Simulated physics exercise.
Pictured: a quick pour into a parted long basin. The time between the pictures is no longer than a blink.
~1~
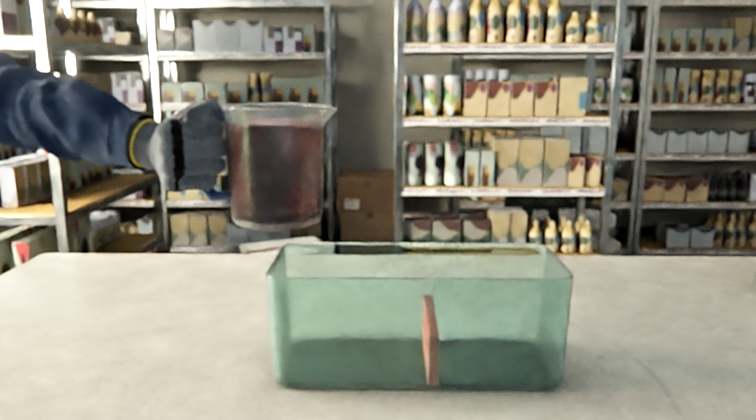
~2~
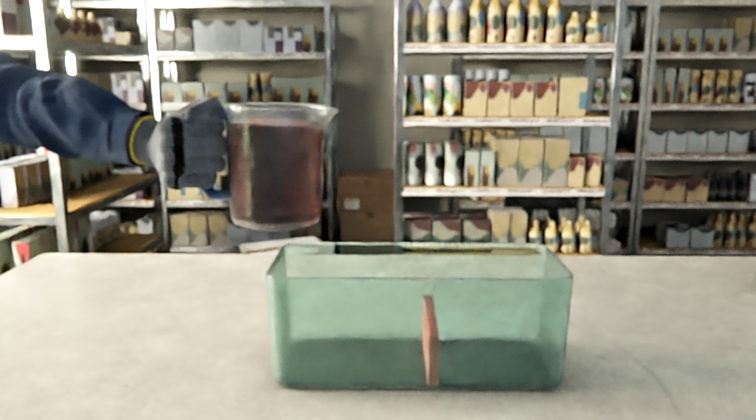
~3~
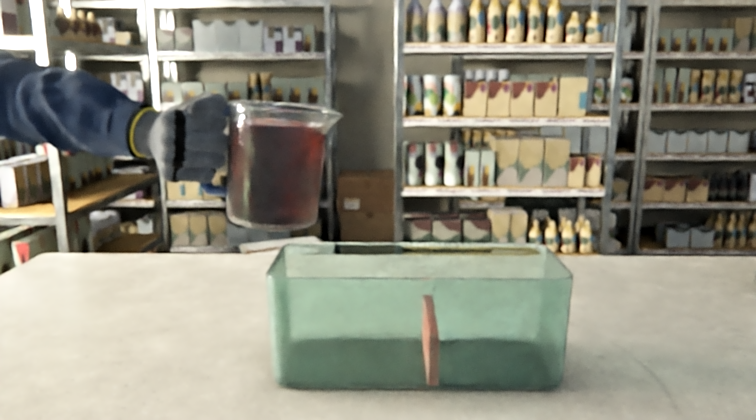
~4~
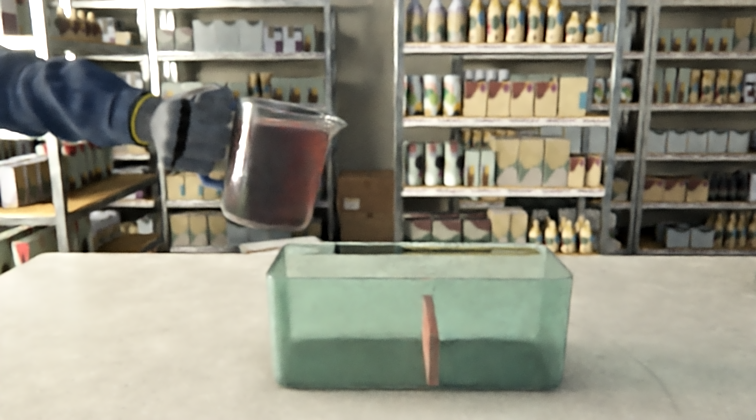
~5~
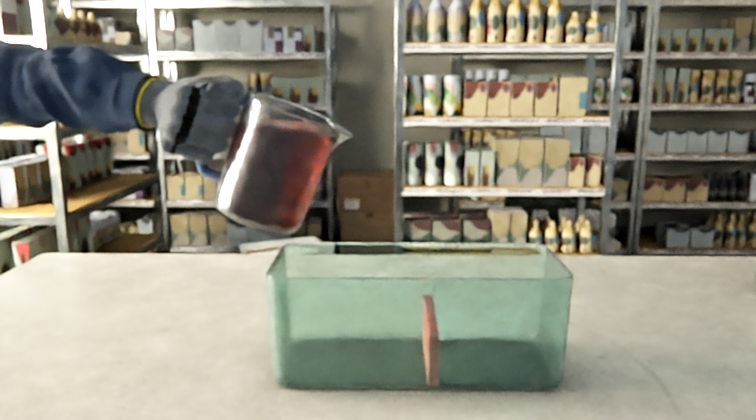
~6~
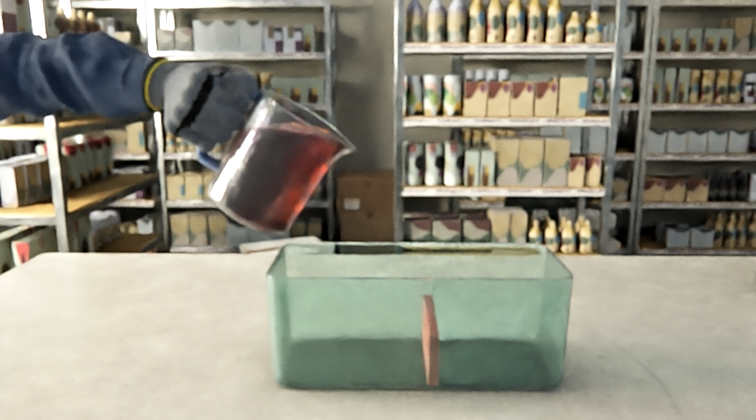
A gloved hand in a dark blue sleeve reaches in from the left, holding a clear jug of dark red tea above a pale worktop, seen from the front in a storeroom lined with stocked metal shelves. Below it to the right sits a long, clear green-tinted basin with a short, reddish upright wall inside. The hand tilts the jug steadily rightward, the tea shifting inside, while the basin and camera stay still.
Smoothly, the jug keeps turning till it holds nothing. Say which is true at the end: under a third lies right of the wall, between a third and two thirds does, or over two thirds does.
Most likely the right of the wall will hold too little for one third.
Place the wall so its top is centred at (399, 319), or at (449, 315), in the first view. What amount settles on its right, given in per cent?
60 % then 5 %, approximately.
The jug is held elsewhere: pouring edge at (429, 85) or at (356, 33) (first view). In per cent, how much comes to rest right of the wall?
In turn 90 and 70 in a hundred.
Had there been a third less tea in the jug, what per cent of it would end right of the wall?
I'd say roughly 0 percent.
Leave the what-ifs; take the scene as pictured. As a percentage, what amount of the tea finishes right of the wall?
Share approx. 0 %.
A moment on, the jug is tipped on its side and 65 per cent is still to pour, 15 is left of the wall and 0 right of it.
Next, the jug is tipped on its side and 30 per cent is still to pour, 53 is left of the wall and 0 right of it.
Then the jug is tipped on its side and 12 per cent is still to pour, 79 is left of the wall and 1 right of it.
Later the jug is tipped on its side and 5 per cent is still to pour, 89 is left of the wall and 2 right of it.
Finally, 94 per cent lies left of the wall, 2 right of it and 3 outside.
